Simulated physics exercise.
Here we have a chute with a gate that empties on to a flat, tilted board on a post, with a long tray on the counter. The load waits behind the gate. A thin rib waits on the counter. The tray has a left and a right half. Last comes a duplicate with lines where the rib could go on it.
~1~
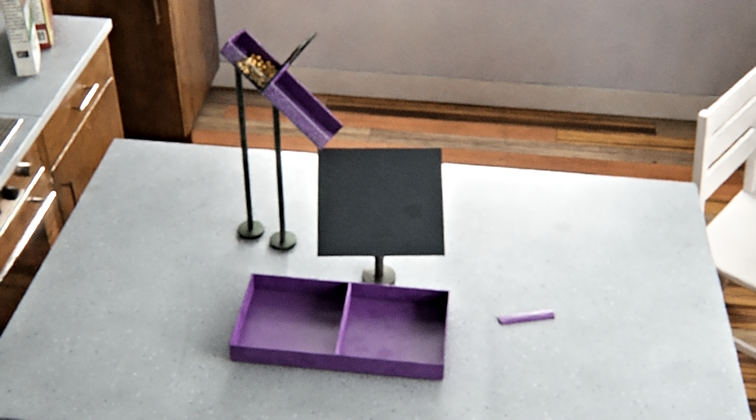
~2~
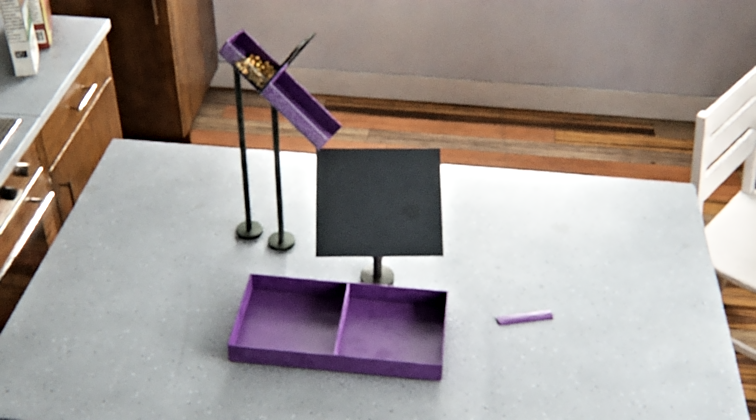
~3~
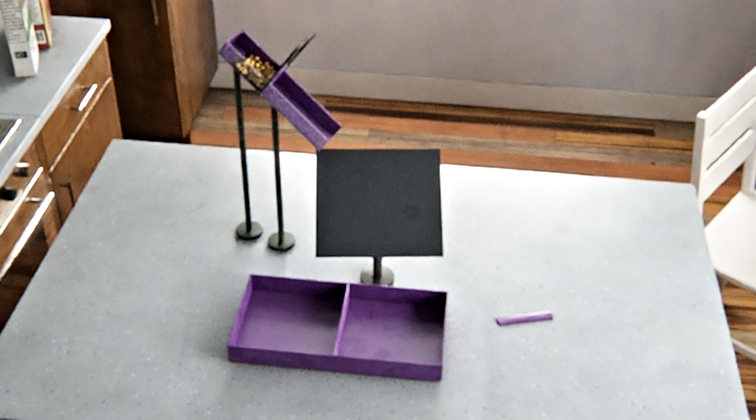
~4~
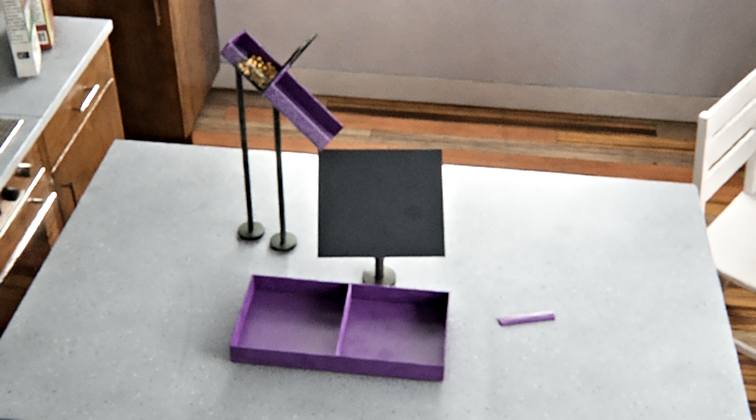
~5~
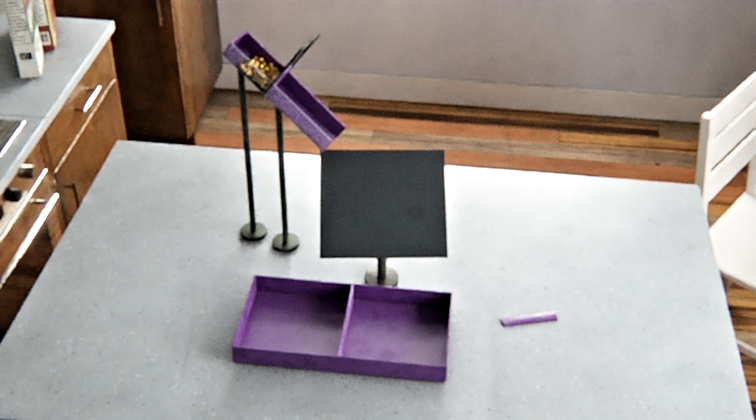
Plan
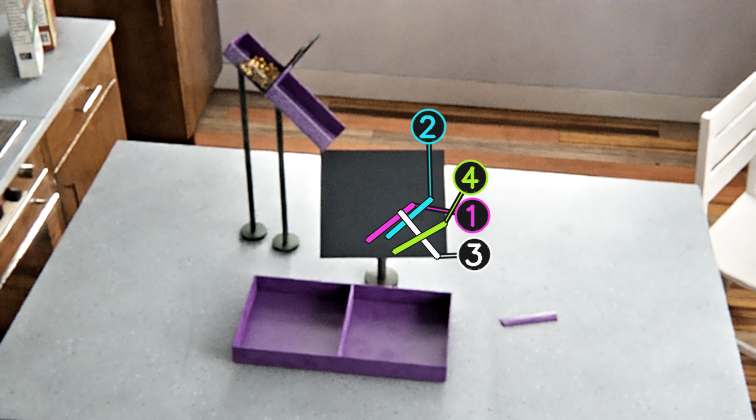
On a grey kitchen counter, a raised purple chute holding chickpeas, a tilted black board and a divided purple tray stay still.
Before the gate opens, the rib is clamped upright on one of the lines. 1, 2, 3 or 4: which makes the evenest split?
1 is best.
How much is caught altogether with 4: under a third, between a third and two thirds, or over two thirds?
Over two thirds.
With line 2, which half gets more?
More lands on the right.
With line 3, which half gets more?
The right half.
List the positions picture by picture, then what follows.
In the first picture, load behind the gate at (261, 71), dried chickpeas; lip of the chute at (328, 143), sloping fairly steeply.
In the second picture, middle of the board at (379, 201), tilted fairly steeply; middle of its low edge at (380, 256); of its high edge at (378, 148).
In the third picture, front corners of the tray at (228, 345) and (442, 365); front end of its middle wall at (334, 355); gate still shut at (279, 73).
In the fourth picture, middle of the load at (262, 72); lip at (328, 144).
In the fifth picture, middle of the load at (264, 73); lip at (330, 145).
On the marked copy, line 1 from (412, 205) to (368, 240); line 2 from (430, 199) to (388, 236); line 3 from (400, 212) to (437, 256); line 4 from (444, 223) to (394, 251).
With 1, of what is caught, about half in the left half, about half in the right.
With 2, of what is caught, a stray few in the left half, nearly all in the right.
With 3, of what is caught, none in the left half, all in the right.
With 4, of what is caught, none in the left half, all in the right.
